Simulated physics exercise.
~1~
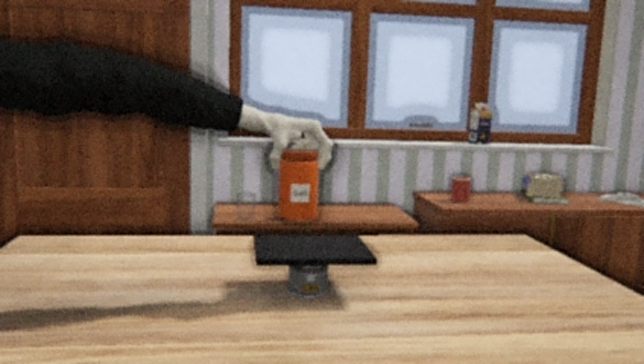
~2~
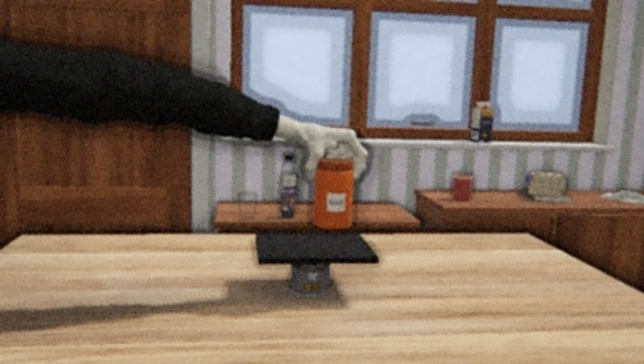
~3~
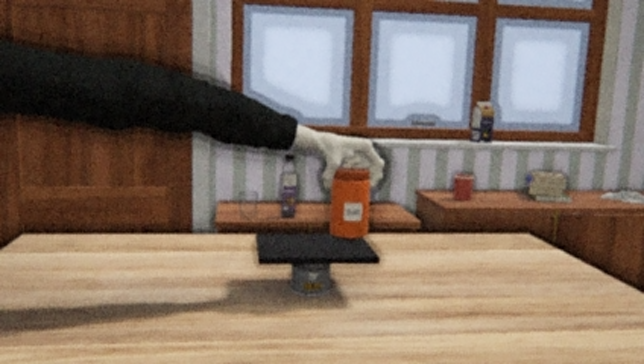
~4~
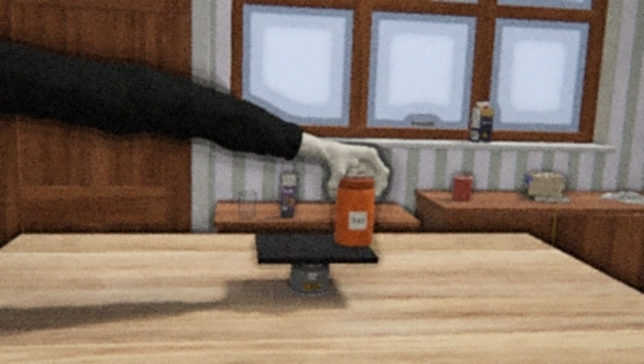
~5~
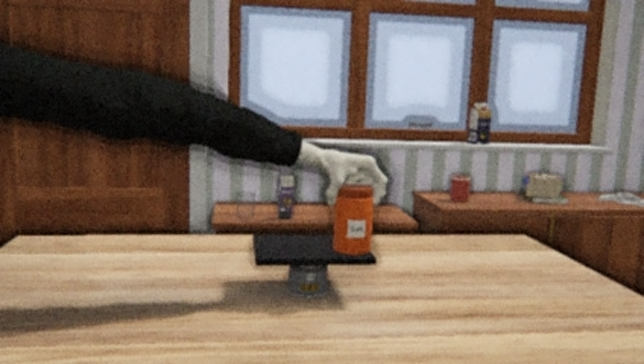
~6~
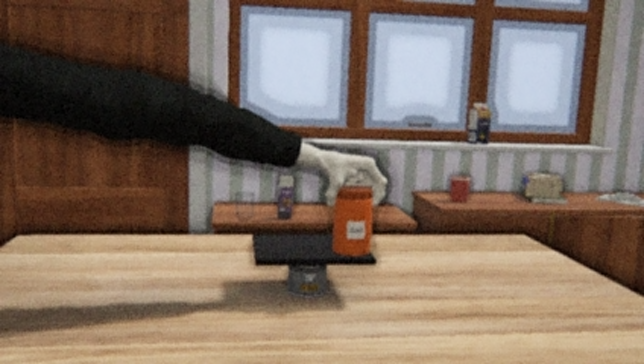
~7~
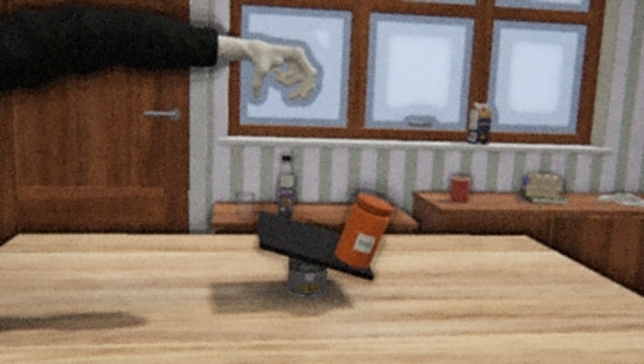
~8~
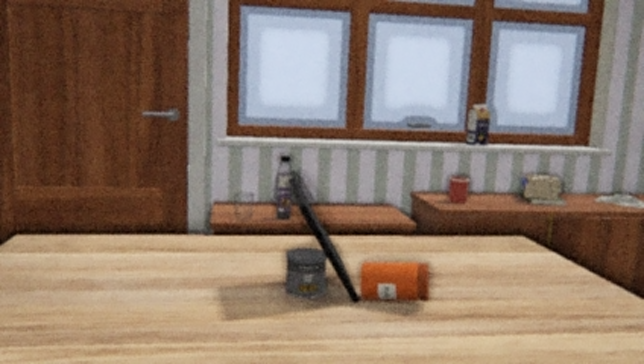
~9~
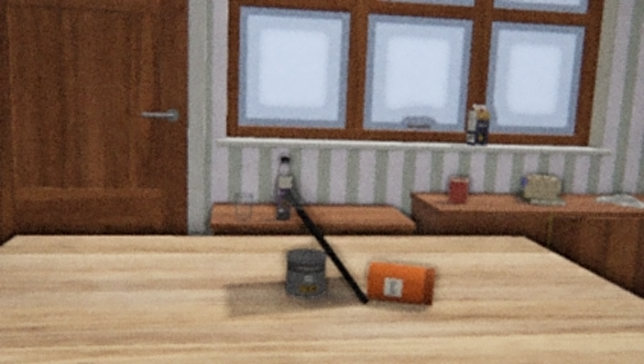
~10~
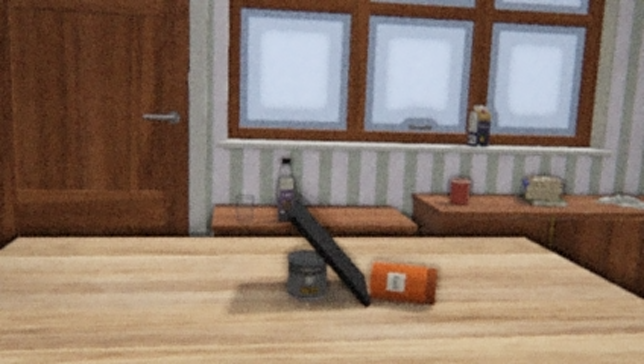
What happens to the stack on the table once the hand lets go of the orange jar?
The stack comes apart. The black slab tips to the right off the grey tin, and the orange jar falls and ends up on its side on the table, while the tin stays where it was.
On a wooden table, a hand releasing an orange jar at the edge of a black slab on a grey tin, toppling both.
